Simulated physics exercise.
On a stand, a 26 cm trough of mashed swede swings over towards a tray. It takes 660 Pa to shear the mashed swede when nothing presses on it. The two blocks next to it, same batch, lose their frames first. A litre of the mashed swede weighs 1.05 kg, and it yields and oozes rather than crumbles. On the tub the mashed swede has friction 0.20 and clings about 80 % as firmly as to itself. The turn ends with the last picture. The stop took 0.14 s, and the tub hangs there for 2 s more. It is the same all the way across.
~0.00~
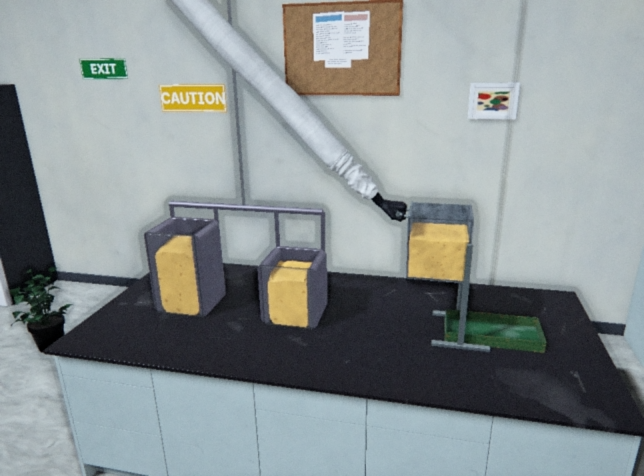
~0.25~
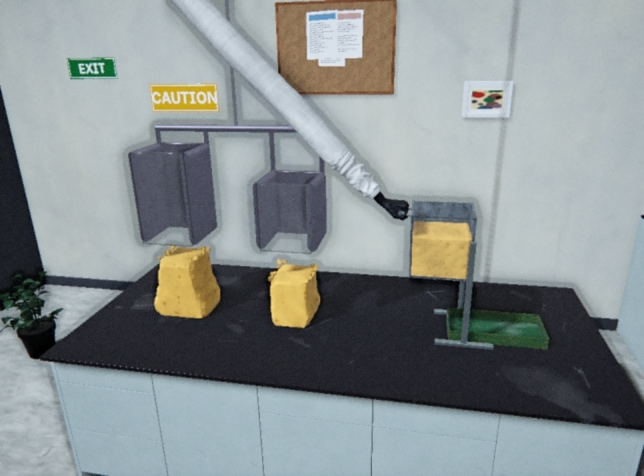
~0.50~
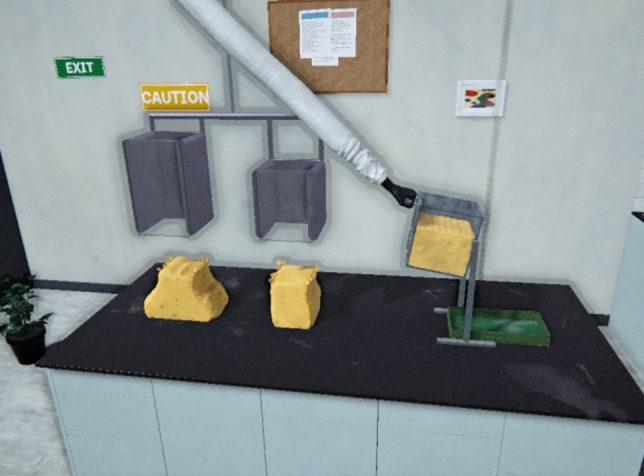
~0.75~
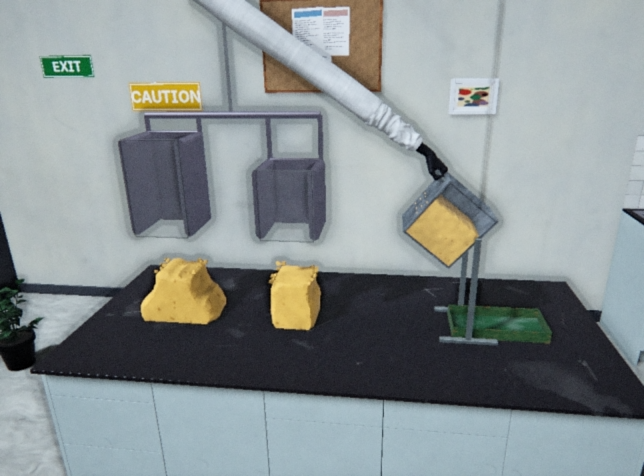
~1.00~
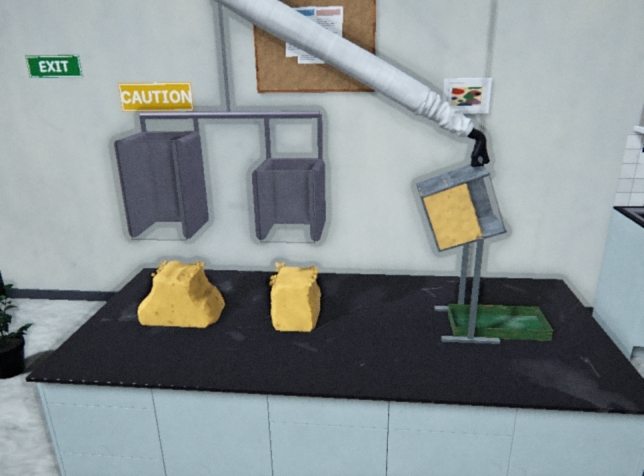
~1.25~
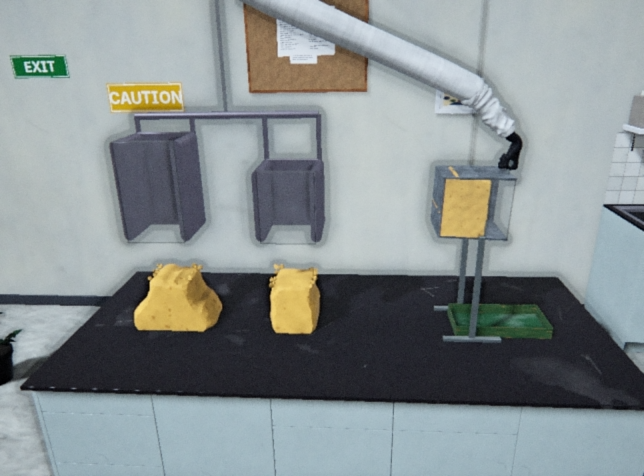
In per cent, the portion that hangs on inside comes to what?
Expect roughly 100 %.
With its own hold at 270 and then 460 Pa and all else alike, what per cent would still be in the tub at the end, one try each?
In turn about 55 %, 85 %.
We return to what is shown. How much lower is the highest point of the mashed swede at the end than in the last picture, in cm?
Some 0 cm.
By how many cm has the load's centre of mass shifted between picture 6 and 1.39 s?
Some 0 cm.
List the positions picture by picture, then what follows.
Handle-side rim at (410, 217), tilt 0 degrees; top of the mashed swede at (419, 239); blocks stand 34 cm, 24 cm (left to right), in the first picture.
Handle-side rim at (413, 216), tilt 0 degrees; top of the mashed swede at (422, 237); blocks stand 29 cm, 24 cm (left to right), in the second picture.
Handle-side rim at (422, 205), tilt 10 degrees; top of the mashed swede at (421, 228); blocks stand 24 cm, 23 cm (left to right), in the third picture.
Handle-side rim at (451, 183), tilt 39 degrees; top of the mashed swede at (438, 203); blocks stand 24 cm, 23 cm (left to right), in the fourth picture.
Handle-side rim at (490, 175), tilt 70 degrees; top of the mashed swede at (467, 186); blocks stand 24 cm, 23 cm (left to right), in the fifth picture.
Handle-side rim at (516, 180), tilt 92 degrees; top of the mashed swede at (450, 180); blocks stand 24 cm, 23 cm (left to right), in the sixth picture.
After 1.39 s, the tub is at 92 degrees and holds 100 %.
After 1.56 s, the tub is at 92 degrees and holds 100 %.
After 1.73 s, the tub is at 92 degrees and holds 100 %.
After 1.90 s, the tub is at 92 degrees and holds 100 %.
After 3.25 s, at the end, the tub is at 92 degrees and holds 100 %.
